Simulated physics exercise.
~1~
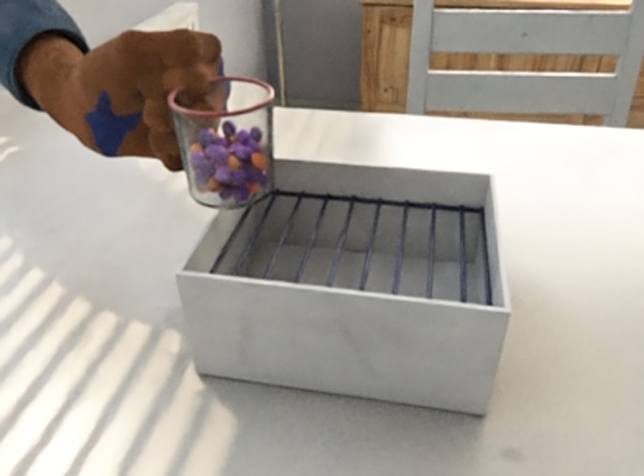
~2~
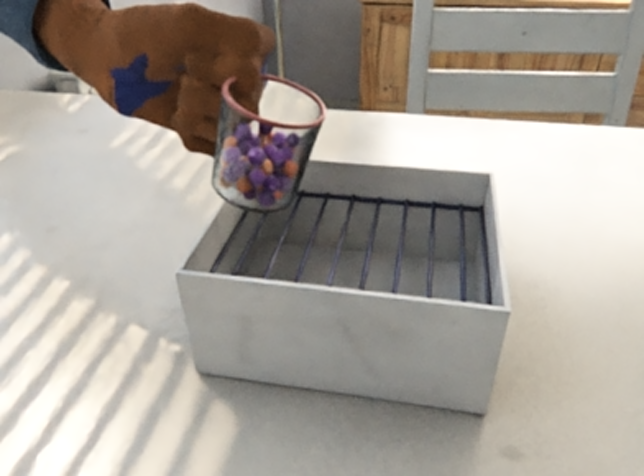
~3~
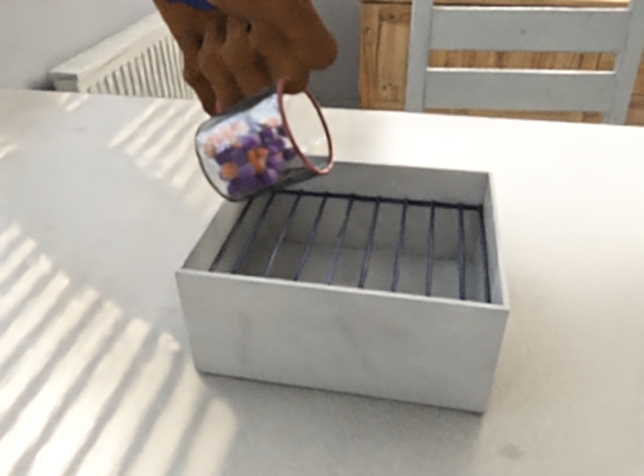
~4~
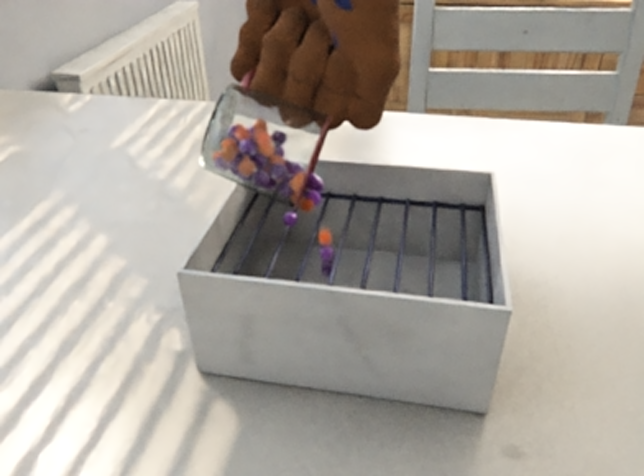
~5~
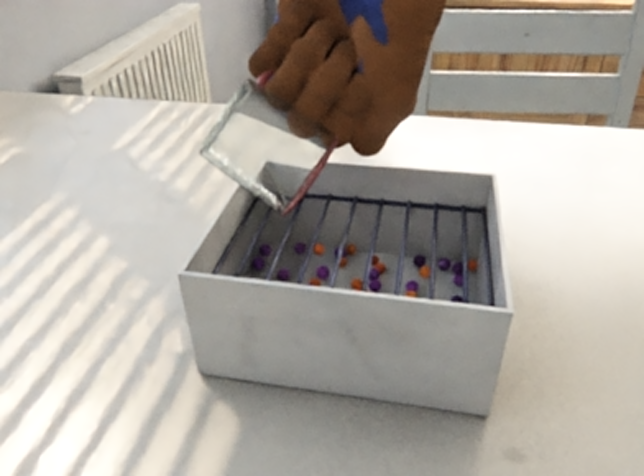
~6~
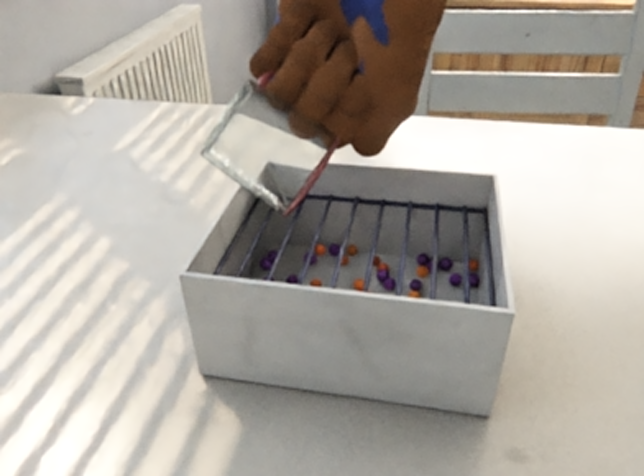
At the start, a hand holds a clear cup with a red rim, filled with loose orange and purple bits, upright above the left side of a pale box fitted with a dark wire rack. The hand moves a little to the right and tips the cup until it lies on its side, with everything still inside. As it tilts further, a few orange and purple bits begin to spill toward the wires. The rest pour out and scatter across the box, leaving the cup empty and upturned. Finally, all the bits of both colours rest beneath the rack.
